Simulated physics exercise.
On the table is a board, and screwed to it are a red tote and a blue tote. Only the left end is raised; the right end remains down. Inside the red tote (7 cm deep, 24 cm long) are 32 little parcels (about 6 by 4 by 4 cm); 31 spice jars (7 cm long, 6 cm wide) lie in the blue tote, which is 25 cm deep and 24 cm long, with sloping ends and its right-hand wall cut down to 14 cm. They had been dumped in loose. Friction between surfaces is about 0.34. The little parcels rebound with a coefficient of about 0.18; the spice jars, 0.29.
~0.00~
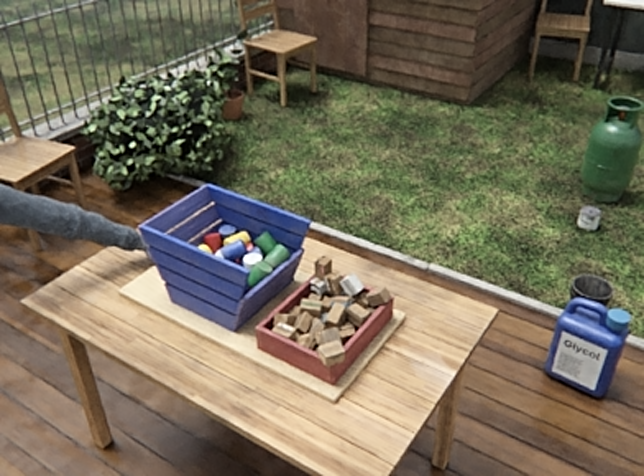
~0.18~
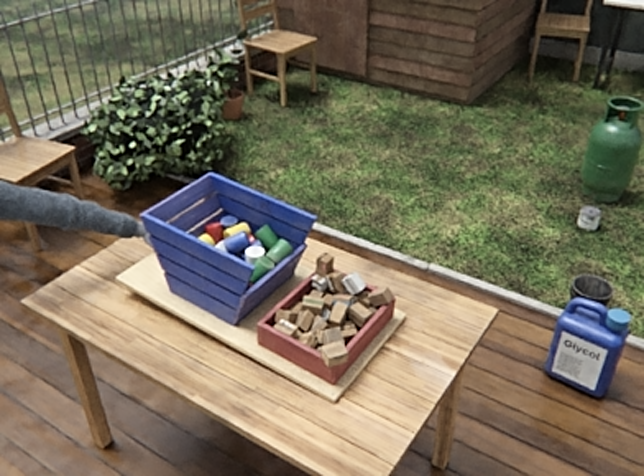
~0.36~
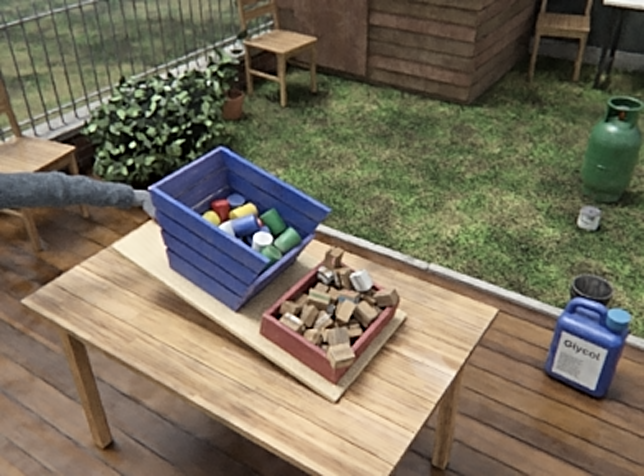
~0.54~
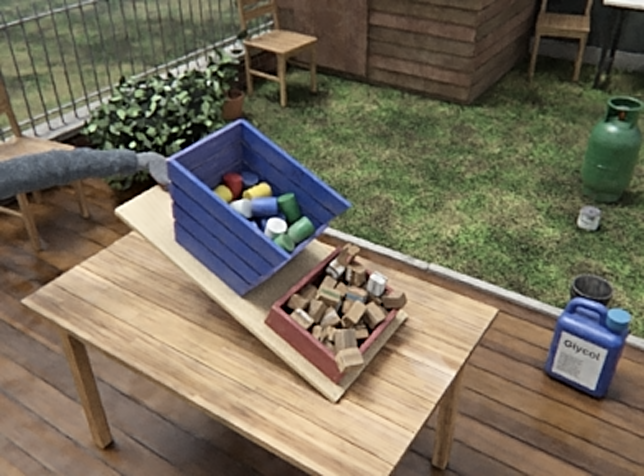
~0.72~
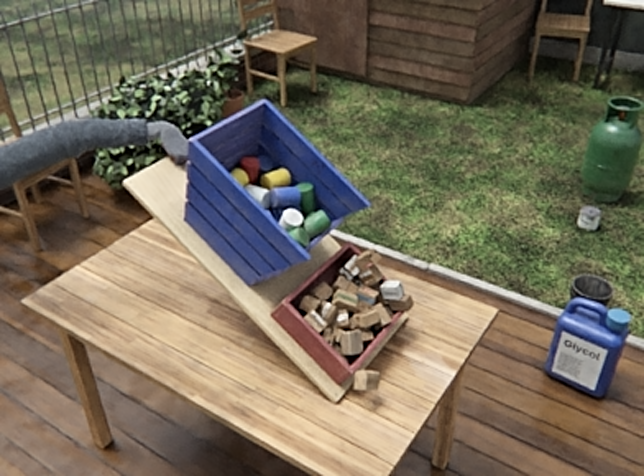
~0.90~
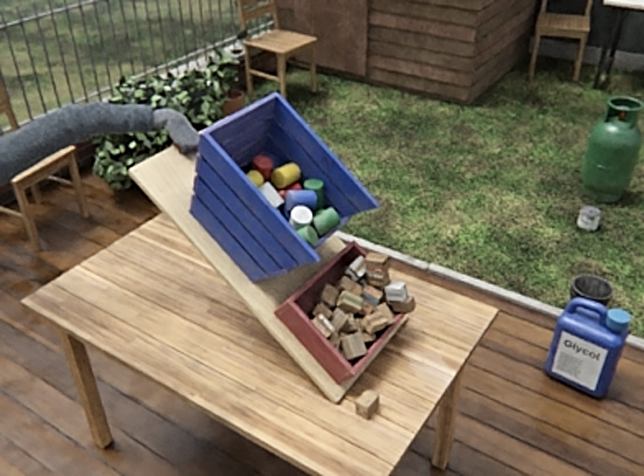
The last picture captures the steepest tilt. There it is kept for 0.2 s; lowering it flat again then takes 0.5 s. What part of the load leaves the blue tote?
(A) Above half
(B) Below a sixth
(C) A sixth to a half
Answer: B.
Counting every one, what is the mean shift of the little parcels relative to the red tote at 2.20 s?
I'd put it at close to 2 cm toward the right.
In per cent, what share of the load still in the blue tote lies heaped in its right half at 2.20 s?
60 per cent, about.
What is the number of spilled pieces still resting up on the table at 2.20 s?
Around 2 in all.
After 1.11 s, tilt 37°; 1 of 32 out of the red tote and 0 of 31 out of the blue tote.
After 1.37 s, tilt 16°; 1 of 32 out of the red tote and 1 of 31 out of the blue tote.
After 1.73 s, tilt 0°; 2 of 32 out of the red tote and 1 of 31 out of the blue tote.
Final count (at 2.20 s), 2 of 32 out of the red tote and 2 of 31 out of the blue tote. Asked share, 2 of 31, 6 per cent.
